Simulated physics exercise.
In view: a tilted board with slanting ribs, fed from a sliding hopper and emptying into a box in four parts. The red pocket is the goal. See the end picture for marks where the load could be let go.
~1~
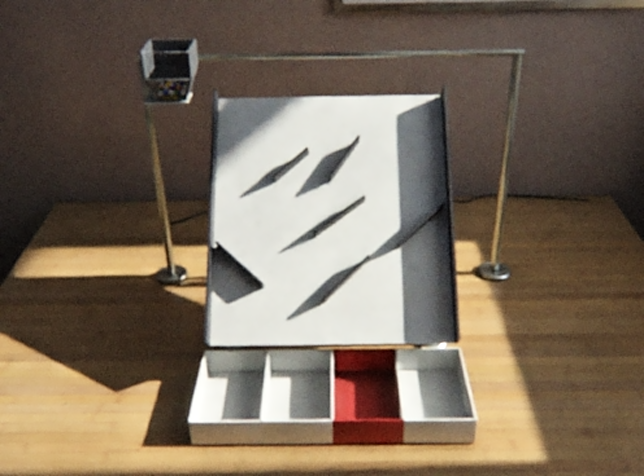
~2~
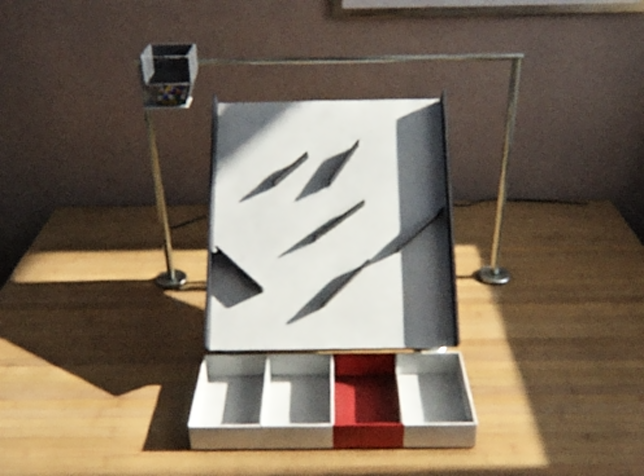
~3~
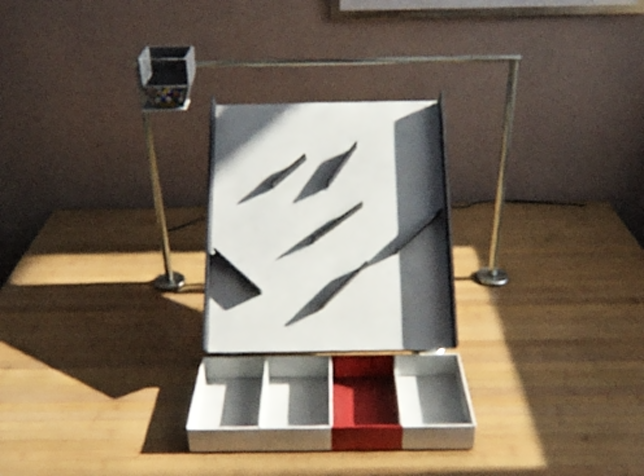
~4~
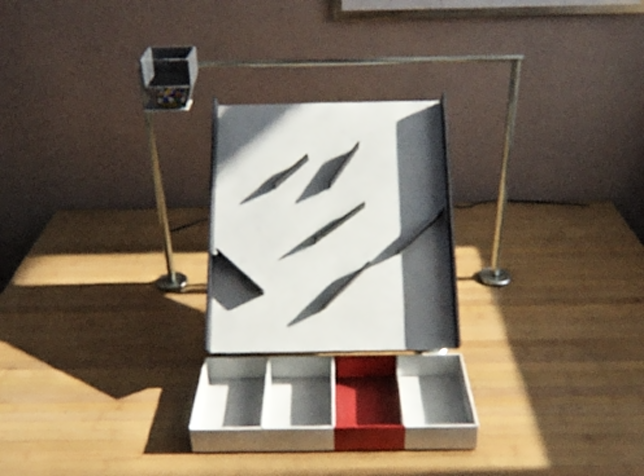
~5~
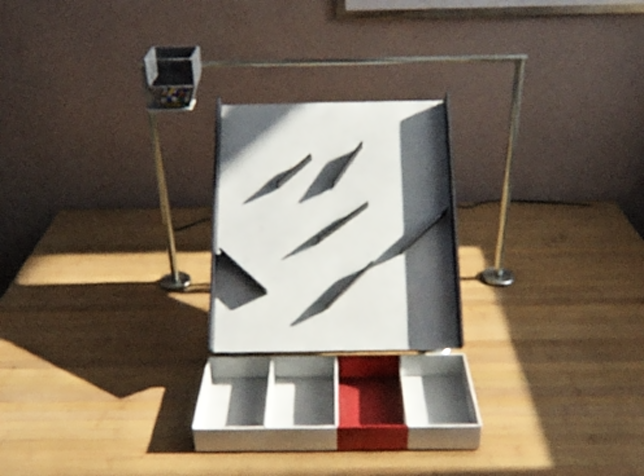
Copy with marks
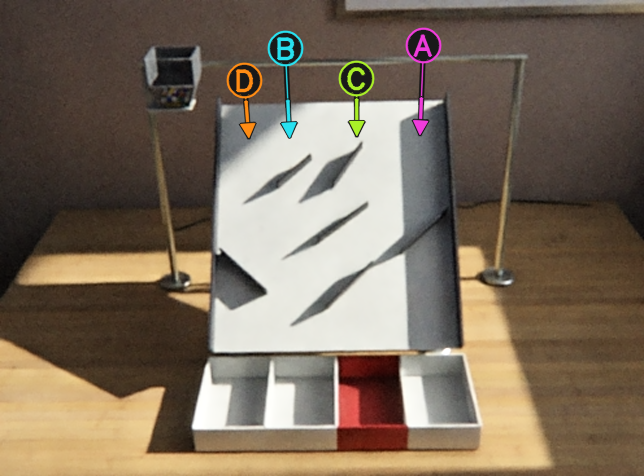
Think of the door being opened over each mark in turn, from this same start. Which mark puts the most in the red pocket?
Choose A.
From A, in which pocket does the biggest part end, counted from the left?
It is the third one.
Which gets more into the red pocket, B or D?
Here it is mark D.
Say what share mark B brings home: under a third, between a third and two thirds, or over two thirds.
Mark B gives under a third.
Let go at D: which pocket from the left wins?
The second from the left.
On the marked copy, mark A meets the board at (420, 129); mark B meets the board at (289, 132); mark C meets the board at (356, 130); mark D meets the board at (248, 132).
Choosing A, about a third in the red pocket, about a quarter in other pockets, about a third outside the box.
Choosing B, a stray few in the red pocket, nearly all in other pockets, a small part outside the box.
Choosing C, a small part in the red pocket, about a third in other pockets, about half outside the box.
Choosing D, about a quarter in the red pocket, about two thirds in other pockets, a small part outside the box.
